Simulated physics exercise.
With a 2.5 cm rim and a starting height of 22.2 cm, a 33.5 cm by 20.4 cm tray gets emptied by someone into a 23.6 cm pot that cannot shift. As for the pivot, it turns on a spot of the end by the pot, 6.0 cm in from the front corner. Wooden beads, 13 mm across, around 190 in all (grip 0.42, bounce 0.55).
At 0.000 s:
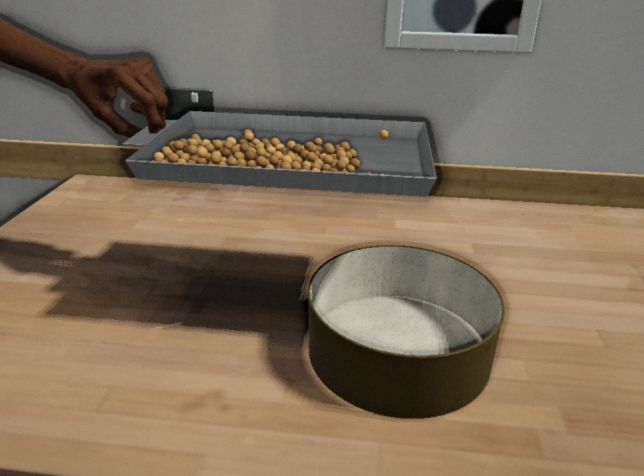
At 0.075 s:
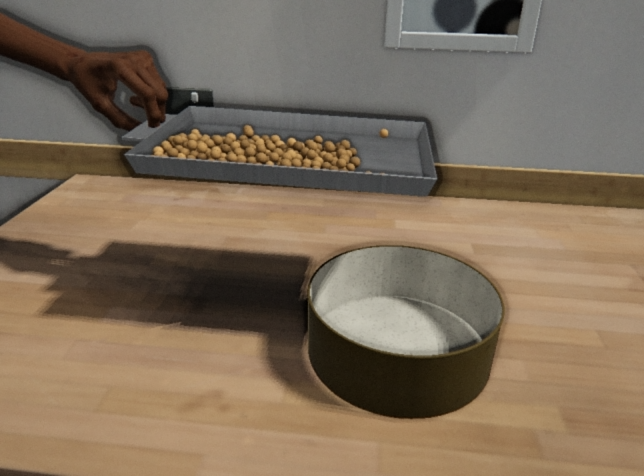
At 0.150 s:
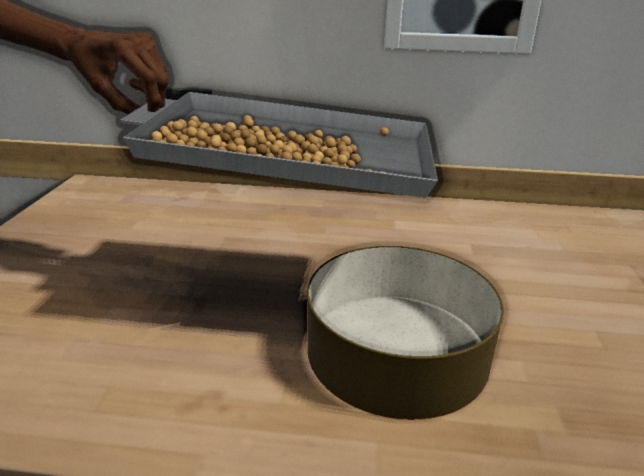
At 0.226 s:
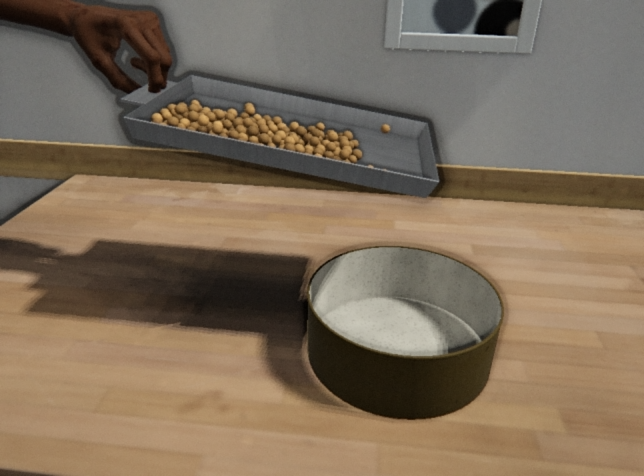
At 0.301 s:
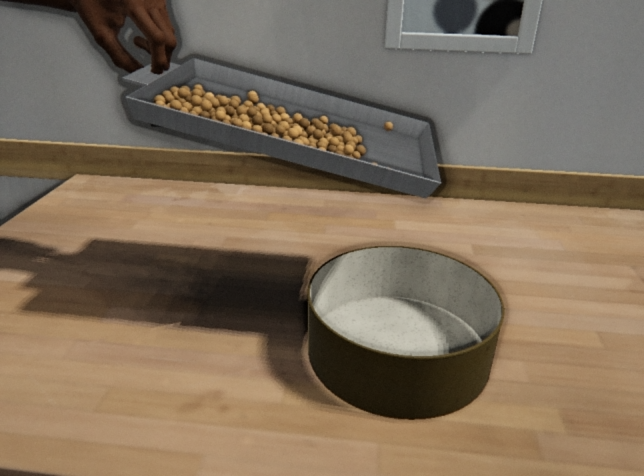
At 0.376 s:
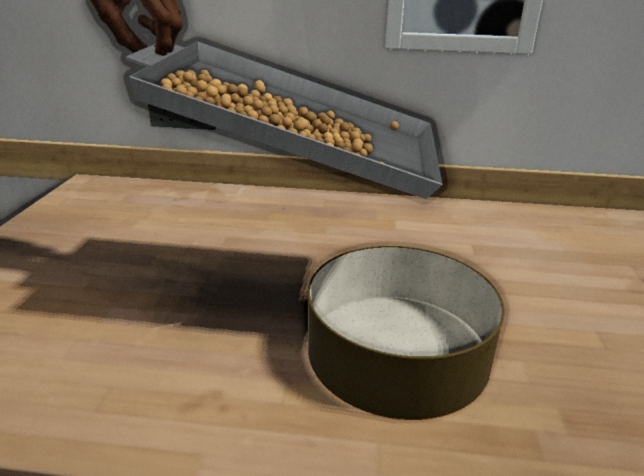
A dark-skinned hand reaches in from the left above a pale wooden counter, seen from slightly above against a grey wall. It grips the left end of a shallow grey tray of small tan balls, behind a round, dark-rimmed pot with a whitish inside. The hand raises that end steadily, slanting the tray down to the right as the balls shift slightly rightward, while the camera stays still.
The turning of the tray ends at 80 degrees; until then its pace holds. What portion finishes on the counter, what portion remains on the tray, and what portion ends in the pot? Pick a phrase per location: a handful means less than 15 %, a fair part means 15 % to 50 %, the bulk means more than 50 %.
Counter: A fair part, tray: A handful, pot: The bulk.
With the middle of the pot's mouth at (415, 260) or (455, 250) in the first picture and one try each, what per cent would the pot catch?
Around 85 per cent, then around 80 per cent.
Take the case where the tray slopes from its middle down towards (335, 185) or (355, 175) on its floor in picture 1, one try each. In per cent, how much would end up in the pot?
First try: About 100 percent; second try: About 95 percent.
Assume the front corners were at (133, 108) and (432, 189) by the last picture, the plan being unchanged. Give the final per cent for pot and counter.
In the pot: 100 per cent; on the counter: 0 per cent.
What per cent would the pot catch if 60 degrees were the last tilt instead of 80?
The pot would get around 5 per cent.
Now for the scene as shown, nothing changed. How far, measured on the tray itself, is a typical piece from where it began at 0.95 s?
Displacement on the tray: Roughly 14 cm.
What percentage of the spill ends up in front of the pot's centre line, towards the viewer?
About 10 per cent.
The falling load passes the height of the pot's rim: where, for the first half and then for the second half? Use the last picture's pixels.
Roughly (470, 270) to begin with, later roughly (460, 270).
Then, at 0.95 s, tilt 47 degrees; the tray holds 100 %, the pot 0 %.
After 1.33 s, tilt 67 degrees; the tray holds 90 %, the pot 5 %.
After 1.79 s, tilt 80 degrees; the tray holds 45 %, the pot 15 %.
In the end, at 3.4 s, counter 40 %, tray 0 %, pot 60 %.
